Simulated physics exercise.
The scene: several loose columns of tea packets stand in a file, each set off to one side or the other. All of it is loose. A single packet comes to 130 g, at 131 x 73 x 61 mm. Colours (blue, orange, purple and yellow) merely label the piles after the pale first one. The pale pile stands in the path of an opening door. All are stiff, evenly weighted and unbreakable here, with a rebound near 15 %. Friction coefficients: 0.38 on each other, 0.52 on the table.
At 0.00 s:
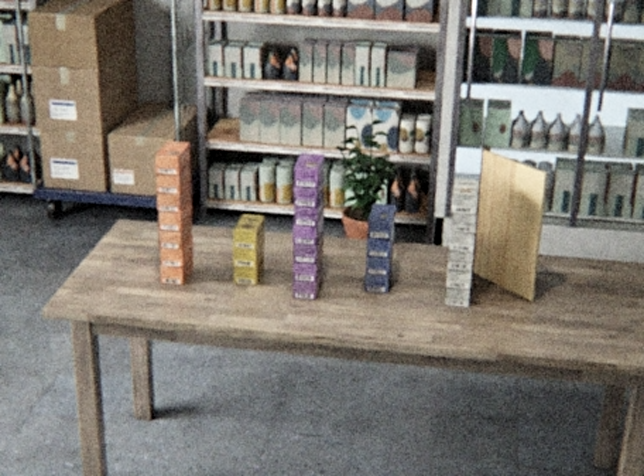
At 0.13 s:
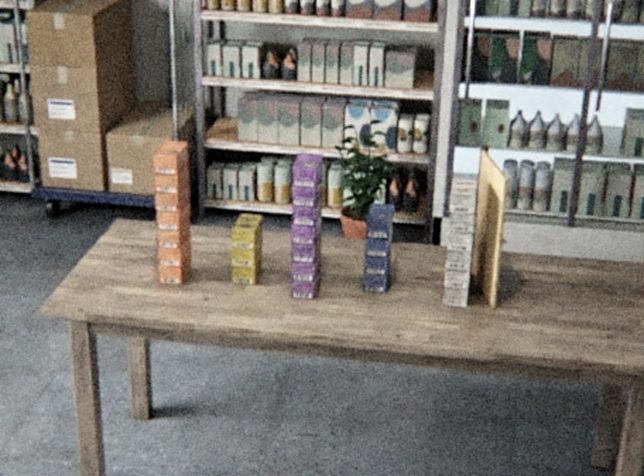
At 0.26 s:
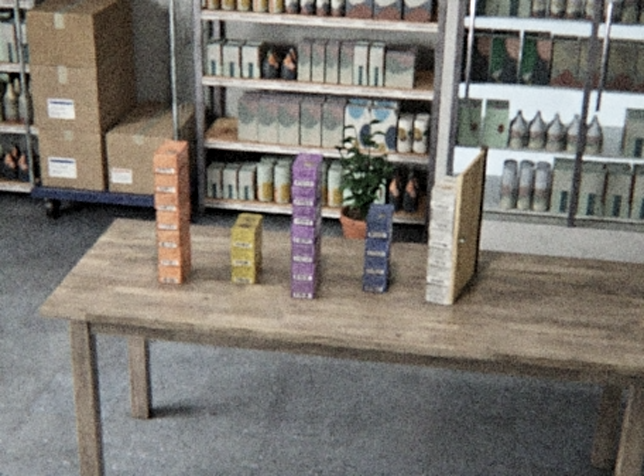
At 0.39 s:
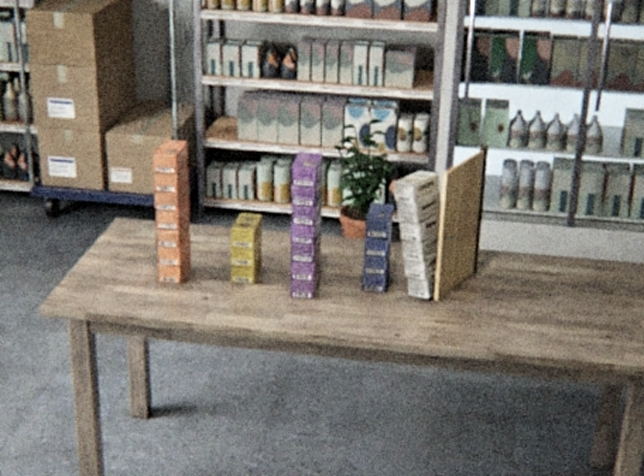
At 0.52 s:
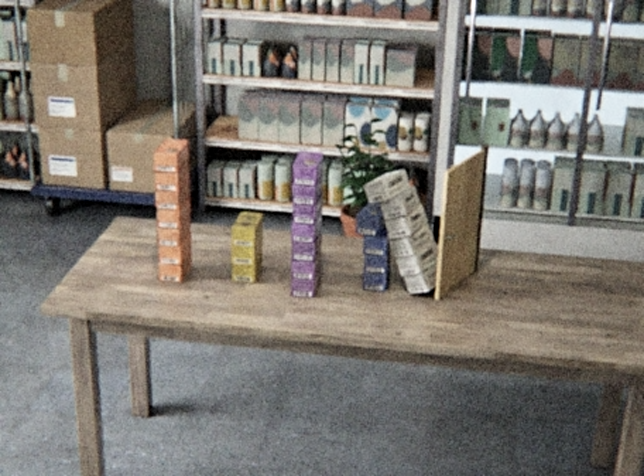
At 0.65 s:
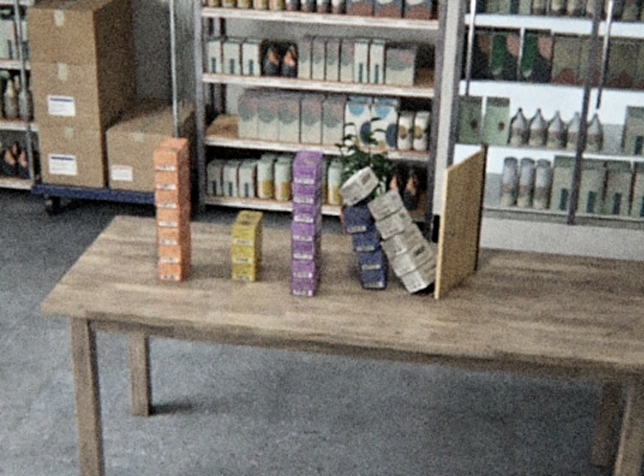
A door swung into the pale pile of packets on the table and pushed it leftward, tilting it against the blue pile, which then leaned left too, while the purple, yellow and orange piles stood still.
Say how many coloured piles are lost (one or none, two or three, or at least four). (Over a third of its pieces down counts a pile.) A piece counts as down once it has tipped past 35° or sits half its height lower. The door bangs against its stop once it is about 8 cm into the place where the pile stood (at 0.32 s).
It takes no more than one of them.
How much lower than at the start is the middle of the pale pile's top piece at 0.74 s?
Some 8 cm lower.
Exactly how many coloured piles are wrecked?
1 of them.
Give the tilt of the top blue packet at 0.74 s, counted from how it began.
Roughly 25°.
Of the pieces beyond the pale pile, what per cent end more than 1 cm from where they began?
30 per cent.
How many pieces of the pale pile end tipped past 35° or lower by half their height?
The count is 6.
By 0.74 s, 6 of the pale pile down; none of the 21 other packets down, 4 disturbed; top blue packet tilted 26°, 19 mm lower.
By 0.88 s, 6 of the pale pile down; 4 of the 21 other packets down; top blue packet tilted 45°, 57 mm lower; top purple packet moved 6 mm.
By 1.26 s, 6 of the pale pile down; 4 of the 21 other packets down; top blue packet on its side; top purple packet moved 5 mm.
When it is over (2.9 s), 6 of the pale pile down; 4 of the 21 other packets down; top blue packet on its side; top purple packet moved 5 mm. Wrecked, blue. In pixels of the last frame, middles, top blue packet near (277, 248), top purple packet near (306, 167).
